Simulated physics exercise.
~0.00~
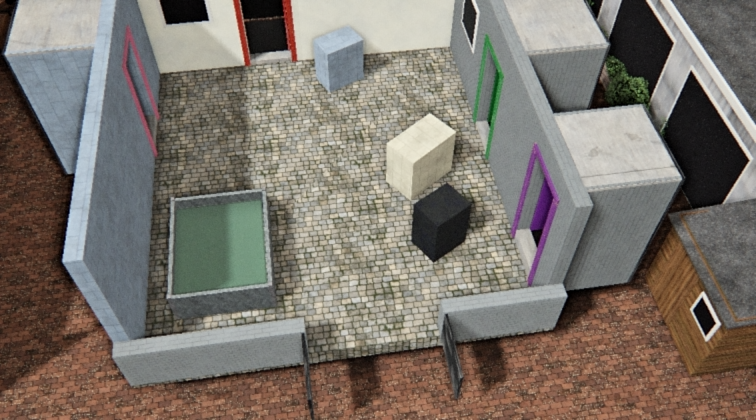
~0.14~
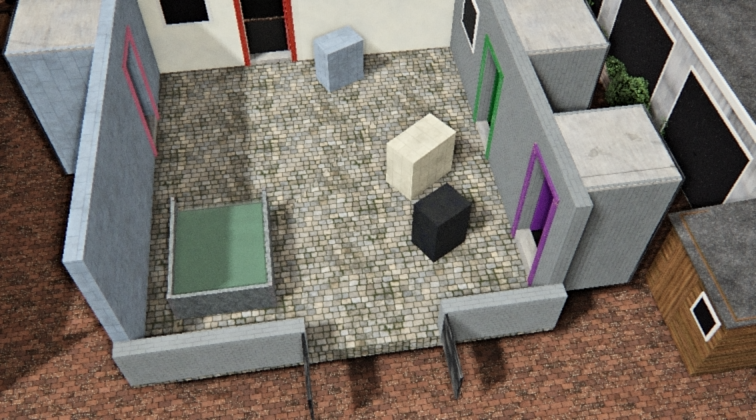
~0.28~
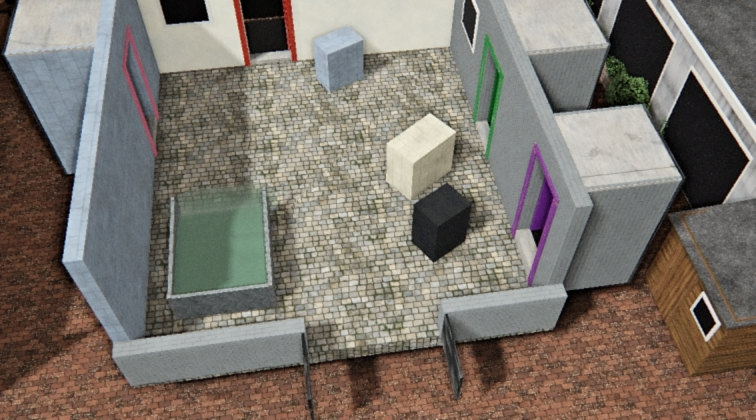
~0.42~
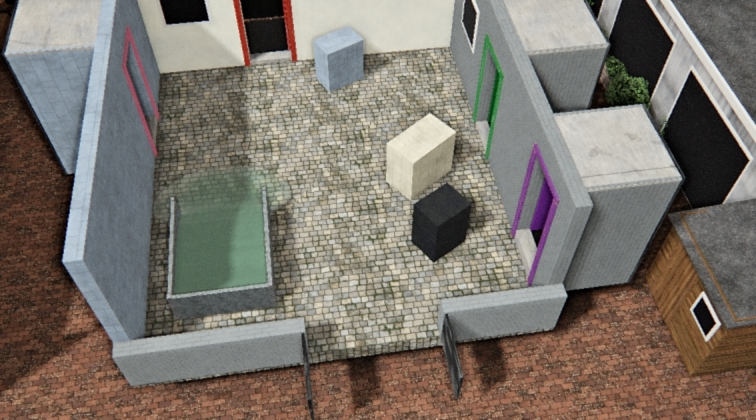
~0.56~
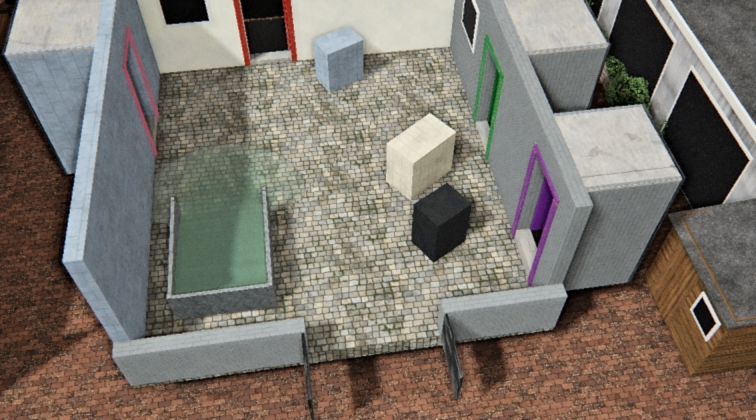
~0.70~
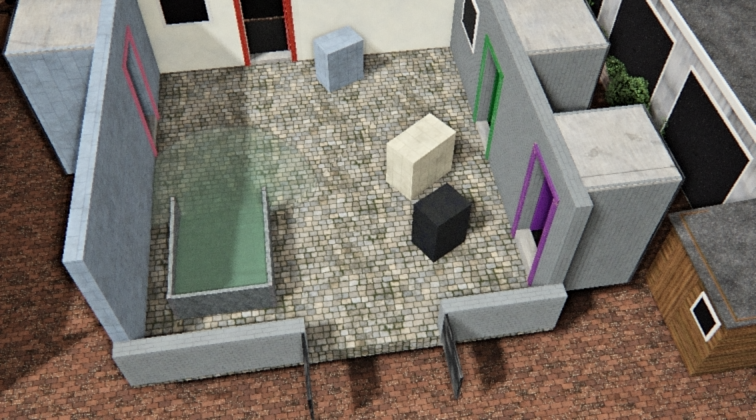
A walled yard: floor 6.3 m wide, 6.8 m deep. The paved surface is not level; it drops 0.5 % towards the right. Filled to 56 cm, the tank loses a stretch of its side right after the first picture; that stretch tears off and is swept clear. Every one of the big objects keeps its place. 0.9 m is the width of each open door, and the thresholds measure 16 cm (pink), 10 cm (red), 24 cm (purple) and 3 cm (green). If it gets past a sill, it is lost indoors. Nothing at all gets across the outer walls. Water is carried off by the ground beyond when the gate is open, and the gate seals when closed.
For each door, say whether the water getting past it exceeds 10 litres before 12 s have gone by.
One by one: The pink door lets in less than the cap. The red door lets in more than the cap. The purple door lets in less than the cap. The green door lets in more than the cap.
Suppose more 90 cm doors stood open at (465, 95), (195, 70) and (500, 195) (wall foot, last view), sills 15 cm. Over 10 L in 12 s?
First doorway falls short, second gets there, third falls short.
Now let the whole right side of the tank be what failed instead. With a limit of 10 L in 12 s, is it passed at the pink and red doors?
Pink door doesn't reach it, red door doesn't reach it.
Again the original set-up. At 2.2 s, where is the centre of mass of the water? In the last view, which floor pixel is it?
Its balance point lies near (227, 170).
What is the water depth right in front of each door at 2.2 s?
Depth readings (cm): Pink = 12; red = 18; purple = 0; green = 0.
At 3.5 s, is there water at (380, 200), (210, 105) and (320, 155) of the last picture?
First spot bone dry, second soaked, third soaked.
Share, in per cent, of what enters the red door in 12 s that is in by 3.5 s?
65 percent or so by then.
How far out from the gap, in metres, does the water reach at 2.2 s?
About 4.6 m.
After 1.4 s water covers 30 % of the floor and is deepest (22 cm) near (213, 209); pink door 9 cm at the sill, 0 L in, red door not reached, purple door not reached, green door not reached.
After 2.2 s water covers 35 % of the floor and is deepest (33 cm) near (161, 77); pink door 12 cm at the sill, 0 L in, red door 18 cm at the sill, 8 L in, purple door not reached, green door not reached.
After 3.5 s water covers 45 % of the floor and is deepest (21 cm) near (186, 97); pink door 7 cm at the sill, 0 L in, red door 17 cm at the sill, 45 L in, purple door not reached, green door not reached.
After 7.0 s water covers 60 % of the floor and is deepest (12 cm) near (441, 134); pink door 5 cm at the sill, 0 L in, red door 10 cm at the sill, 66 L in, purple door not reached, green door 9 cm at the sill, 8 L in.
After 12.0 s water covers 95 % of the floor and is deepest (7 cm) near (450, 50); pink door 3 cm at the sill, 0 L in, red door 3 cm at the sill, 66 L in, purple door 5 cm at the sill, 0 L in, green door 6 cm at the sill, 65 L in.
